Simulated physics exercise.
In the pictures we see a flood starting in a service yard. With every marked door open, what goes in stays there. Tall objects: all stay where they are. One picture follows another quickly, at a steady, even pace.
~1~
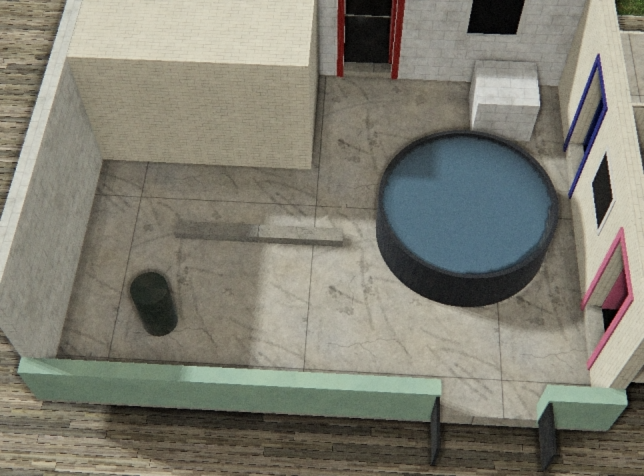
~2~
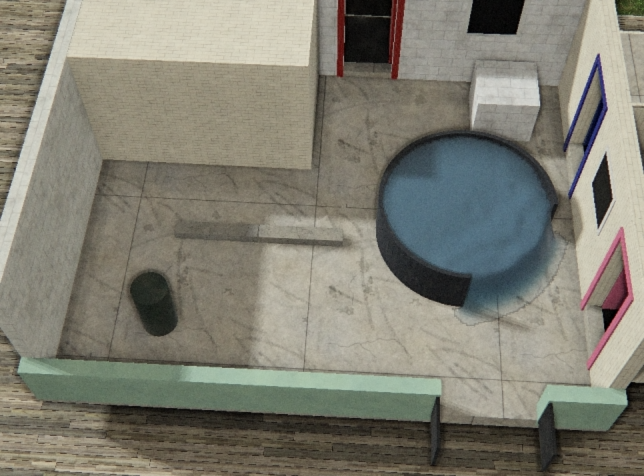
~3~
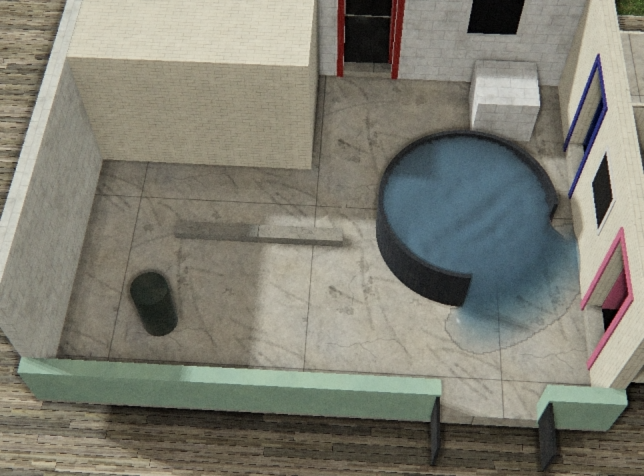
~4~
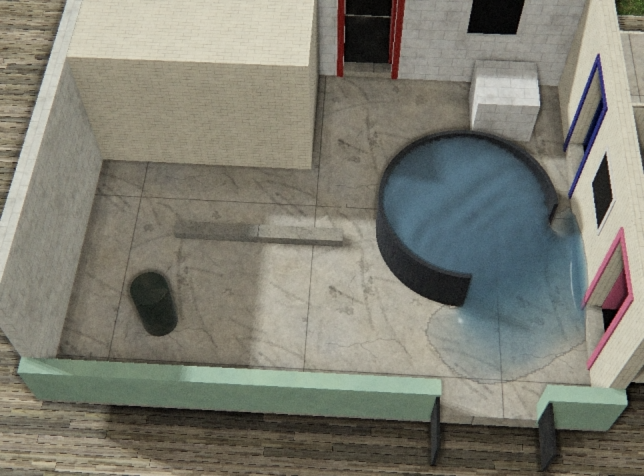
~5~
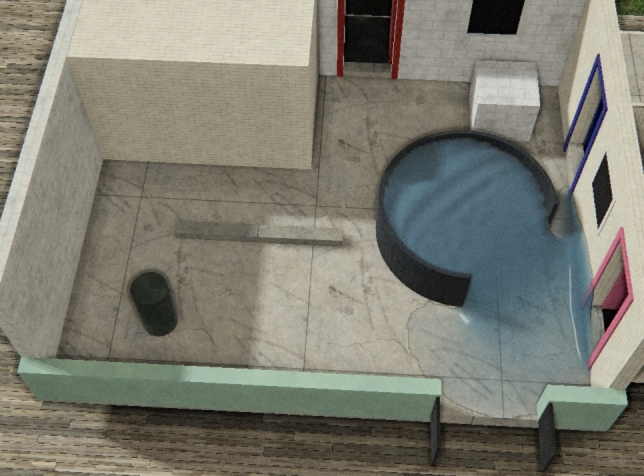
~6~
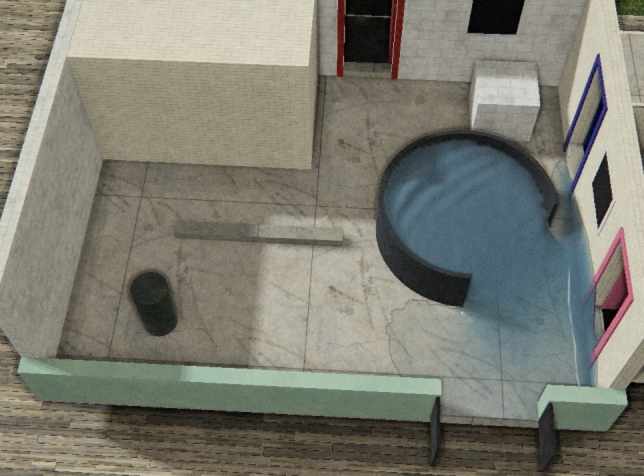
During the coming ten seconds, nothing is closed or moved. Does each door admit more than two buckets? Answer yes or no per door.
Answers: The blue door: No; the red door: No; the pink door: Yes.
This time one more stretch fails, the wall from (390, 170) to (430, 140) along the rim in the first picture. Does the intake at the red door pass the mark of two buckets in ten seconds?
I reckon the red one exceeds it.
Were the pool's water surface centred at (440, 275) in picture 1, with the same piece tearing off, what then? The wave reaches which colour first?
I'd go with the pink one.
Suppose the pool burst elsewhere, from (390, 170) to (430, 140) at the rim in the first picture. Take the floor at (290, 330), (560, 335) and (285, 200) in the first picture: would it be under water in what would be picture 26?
Point by point: Unwetted; unwetted; soaked.
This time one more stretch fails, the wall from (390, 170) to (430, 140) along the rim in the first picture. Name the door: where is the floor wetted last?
That's the pink-painted one.
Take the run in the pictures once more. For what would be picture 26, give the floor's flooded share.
55 %.
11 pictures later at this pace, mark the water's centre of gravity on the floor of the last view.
I'd mark it close to (499, 275).
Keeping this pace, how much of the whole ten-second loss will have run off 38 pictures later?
Roughly 85 %.
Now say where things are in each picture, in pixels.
The round pool at (468, 203) is whole and still, in the first picture.
Water pours out at (525, 276) and has run to (460, 314), in the second picture.
The front is at (460, 341), out from the gap at (524, 277), in the third picture.
The front is at (461, 370), out from the gap at (524, 278), in the fourth picture.
The front is at a hidden place, out from the gap at (524, 279), in the fifth picture.
The front is at a hidden place, out from the gap at (524, 279), in the sixth picture.
A moment on, water covers 25 % of the floor; the blue door wet at the sill, nothing in, the red door not reached, the pink door over two buckets in.
Next, water covers 30 % of the floor; the blue door wet at the sill, nothing in, the red door not reached, the pink door far over two buckets in.
Then, water covers 55 % of the floor; the blue door wet at the sill, nothing in, the red door not reached, the pink door far over two buckets in.
Later, water covers 80 % of the floor; the blue door wet at the sill, nothing in, the red door wet at the sill, nothing in, the pink door far over two buckets in.
In the end, water covers 95 % of the floor; the blue door wet at the sill, nothing in, the red door wet at the sill, nothing in, the pink door far over two buckets in.
